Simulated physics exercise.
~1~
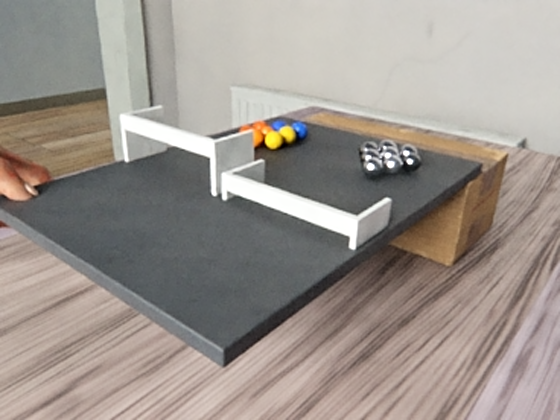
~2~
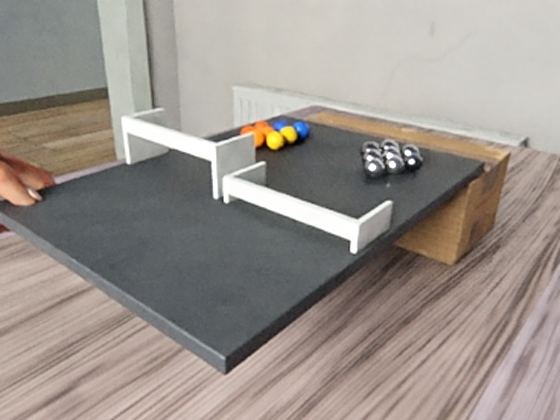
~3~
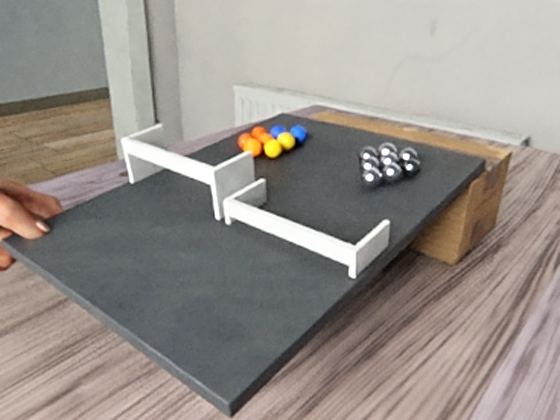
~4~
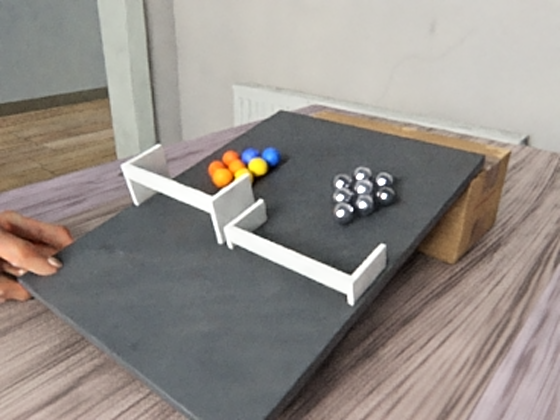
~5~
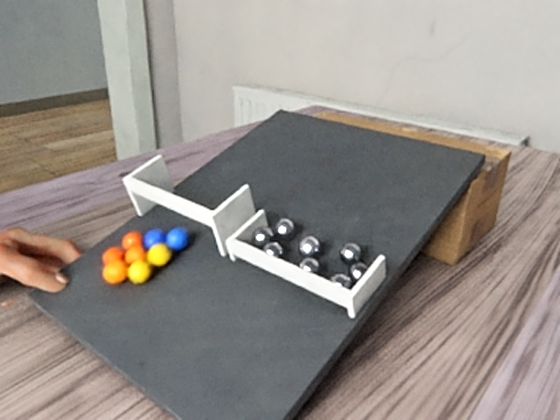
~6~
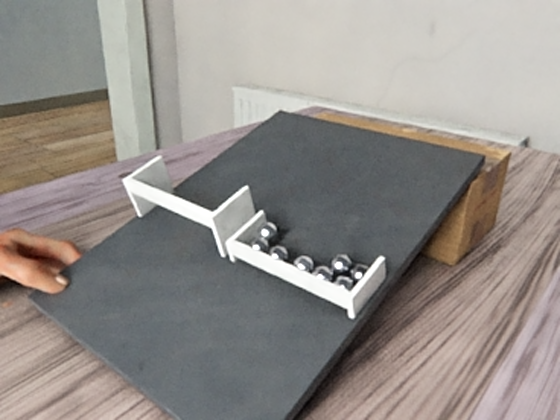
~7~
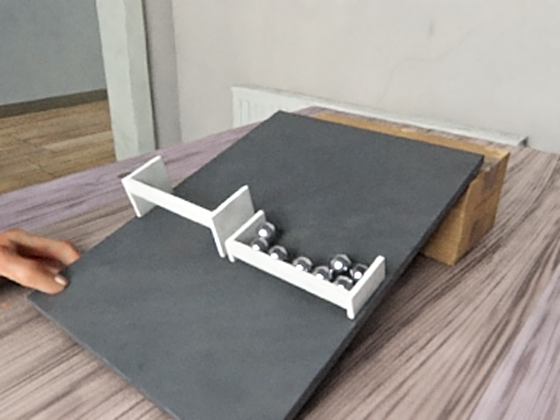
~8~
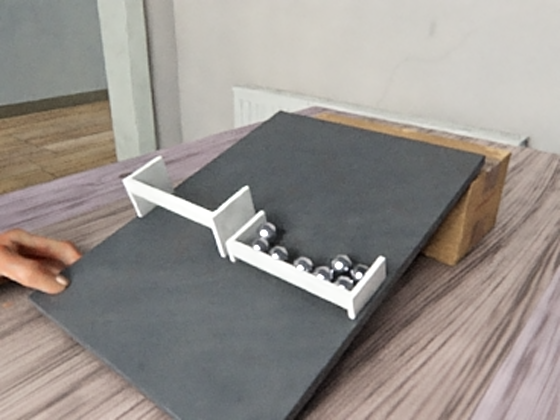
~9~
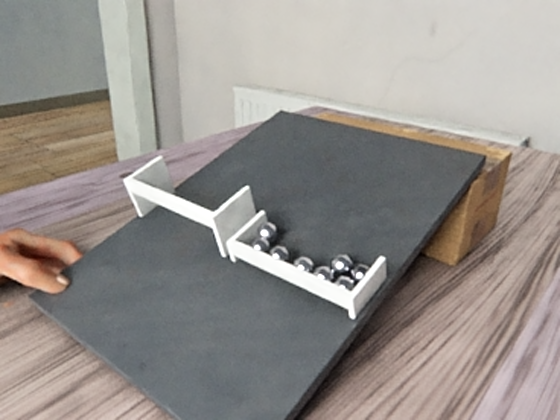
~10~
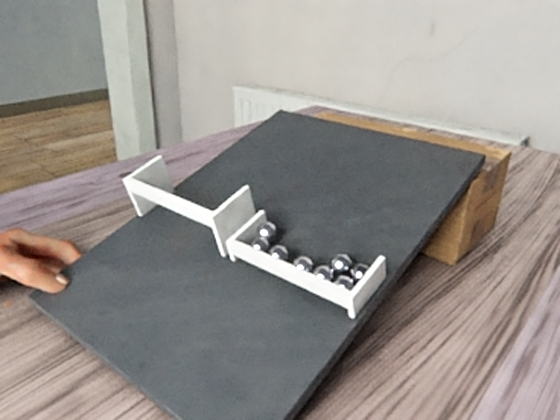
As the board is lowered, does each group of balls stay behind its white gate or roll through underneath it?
The silver balls stay gathered behind the nearer gate. The coloured balls roll under the farther one and on down the board out of sight.
